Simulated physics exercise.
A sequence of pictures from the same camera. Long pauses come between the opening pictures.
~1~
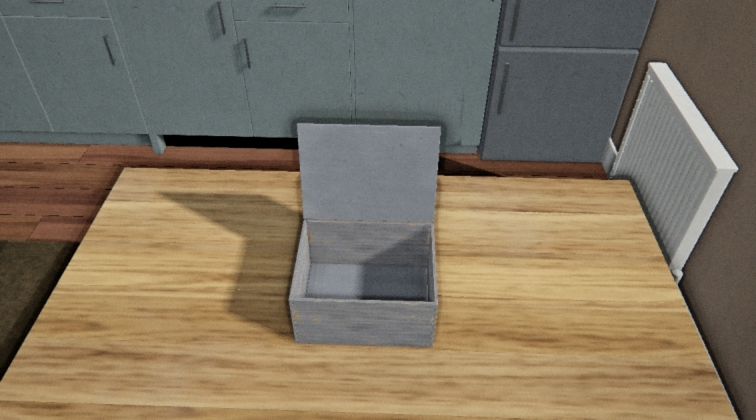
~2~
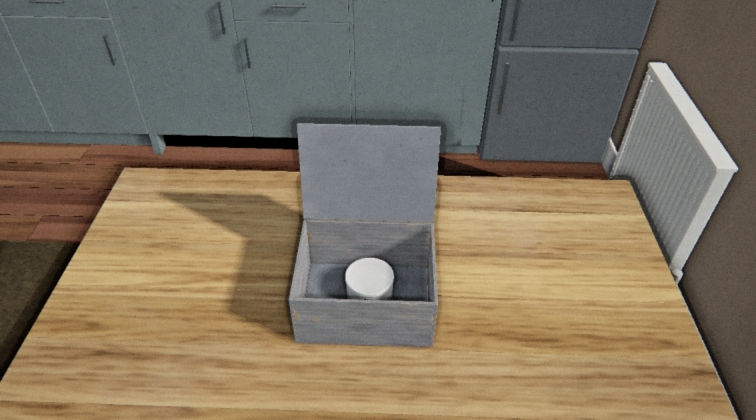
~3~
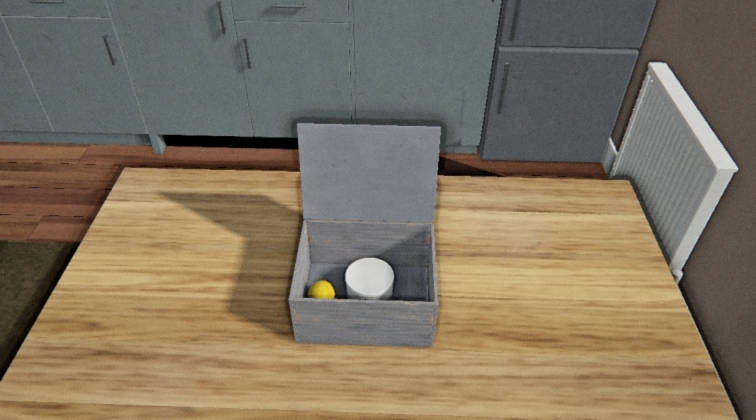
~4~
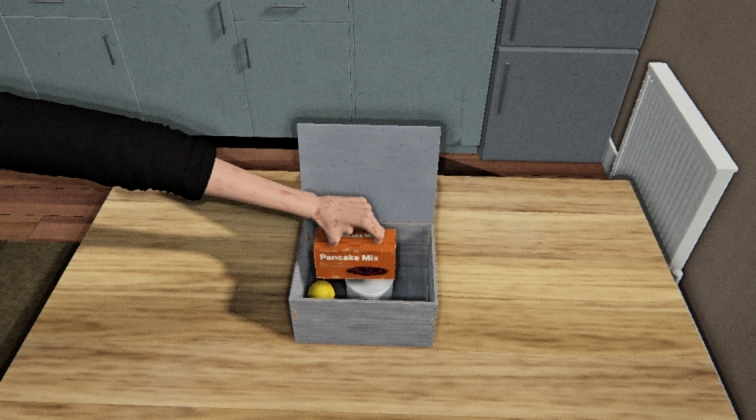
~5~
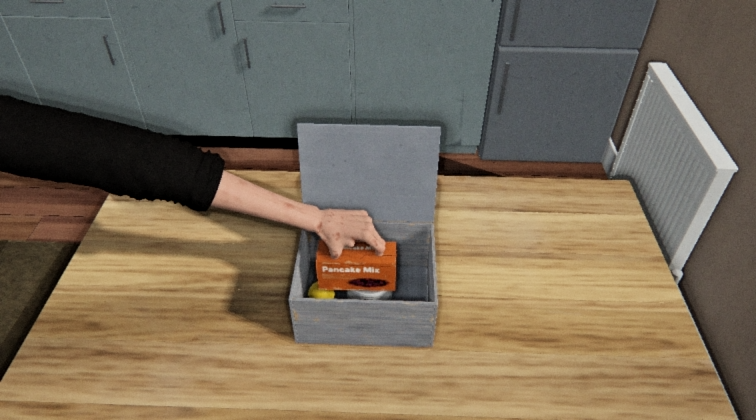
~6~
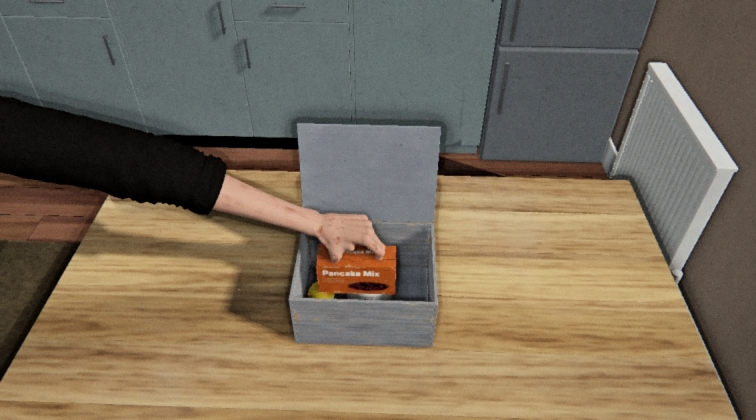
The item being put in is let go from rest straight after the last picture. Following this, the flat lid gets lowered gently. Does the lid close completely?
No.
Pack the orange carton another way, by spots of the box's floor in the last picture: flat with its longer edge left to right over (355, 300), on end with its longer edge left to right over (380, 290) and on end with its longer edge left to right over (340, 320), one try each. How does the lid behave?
On the first attempt the lid settles shut, on the second it remains open a bit, and on the third it remains open a bit.
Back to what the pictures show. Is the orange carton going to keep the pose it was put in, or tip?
At the finish the orange carton holds its orientation.
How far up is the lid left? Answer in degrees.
About 8°.
Then, 1.20 s on from there, lid 83° above the rim.
Then, 1.70 s on from there, lid 43° above the rim.
Then, 1.90 s on from there, lid 19° above the rim.
Then, 3.90 s on from there, lid 8° above the rim.
In the end, lid 8° above the rim; all 3 unmoved. At the end, from the last picture's camera, orange carton near (357, 270).
